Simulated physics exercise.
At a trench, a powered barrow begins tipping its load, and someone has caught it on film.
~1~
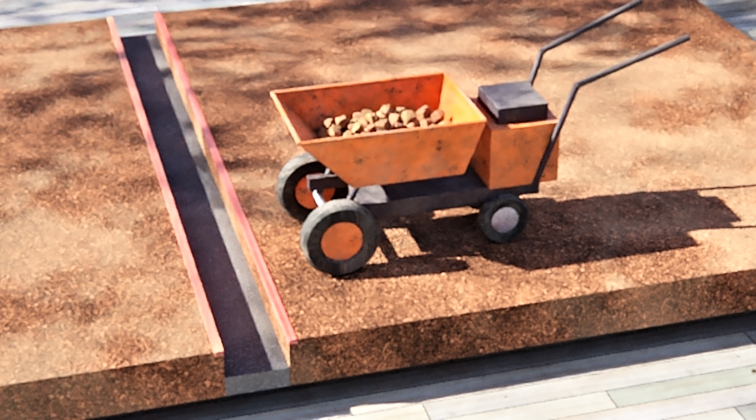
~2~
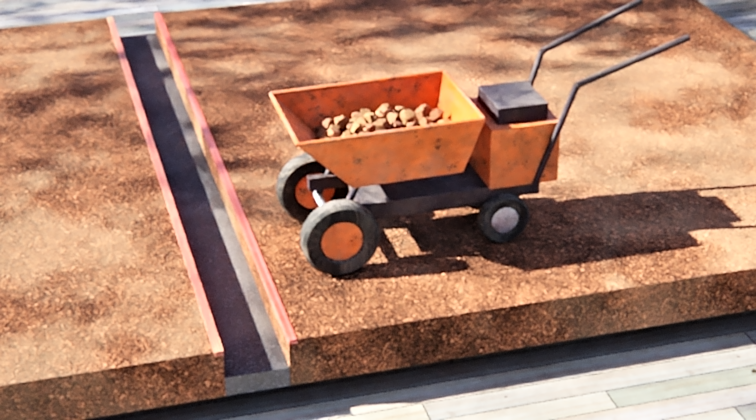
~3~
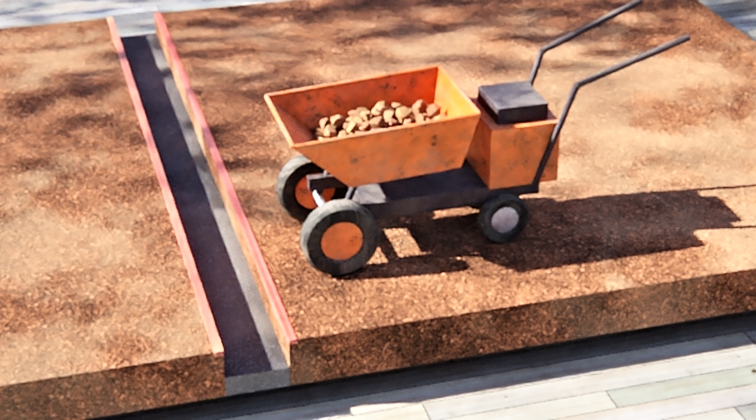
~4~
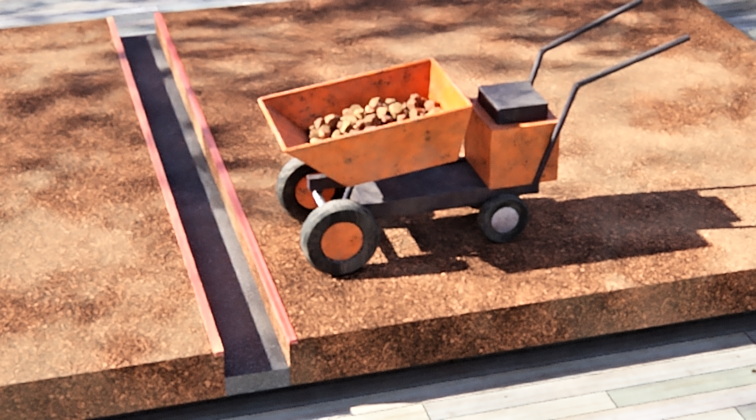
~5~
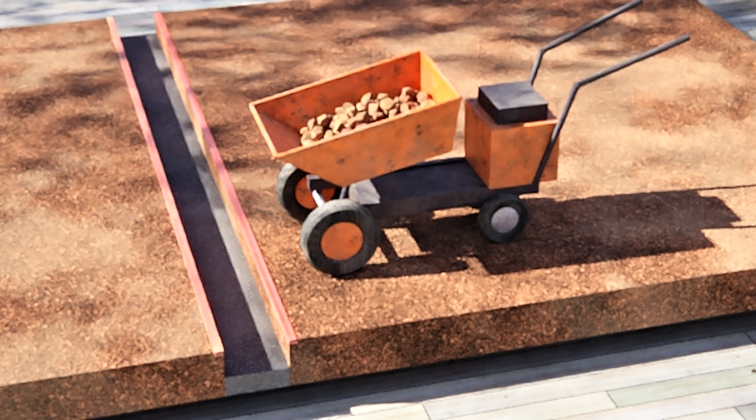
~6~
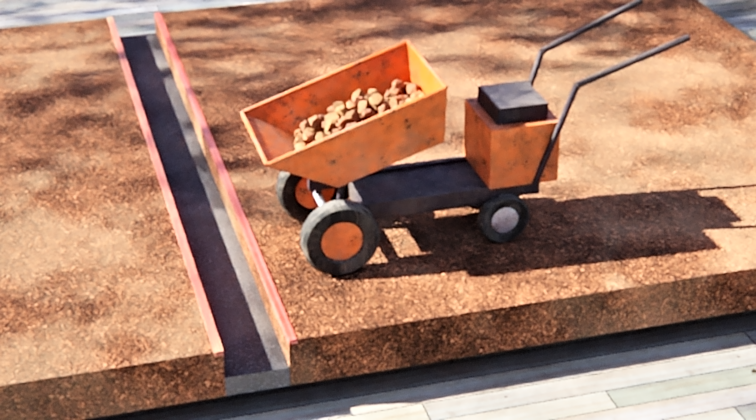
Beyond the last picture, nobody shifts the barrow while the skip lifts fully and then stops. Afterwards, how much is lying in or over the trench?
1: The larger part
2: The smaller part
Answer: 2.
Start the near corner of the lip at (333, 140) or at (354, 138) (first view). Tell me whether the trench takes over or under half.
Okay, first it's the bigger portion, and then it's the bigger portion.
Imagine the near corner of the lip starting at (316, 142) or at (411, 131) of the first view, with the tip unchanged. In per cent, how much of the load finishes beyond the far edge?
40 % for the first, 0 % for the second.
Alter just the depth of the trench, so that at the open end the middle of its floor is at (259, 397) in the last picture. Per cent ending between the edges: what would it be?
It works out to some 30 percent.
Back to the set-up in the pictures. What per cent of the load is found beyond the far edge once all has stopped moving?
Roughly 65 in a hundred.
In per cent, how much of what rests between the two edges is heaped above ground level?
Share: Around 0 %.
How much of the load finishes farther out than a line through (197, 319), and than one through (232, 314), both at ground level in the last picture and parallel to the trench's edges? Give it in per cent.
The first comes to 60 %, the second to 80 %.
Shortly afterwards, skip tipped steeply; the whole lot in the skip.
Next, skip tipped steeply; the bulk in the skip; a little in or heaped over the trench; a little beyond it; only a few falling.
Some moments later, skip tipped right over; a little in the skip; near a quarter in or heaped over the trench; near two thirds beyond it.
In the end, skip tipped right over; near a third in or heaped over the trench; near two thirds beyond it.
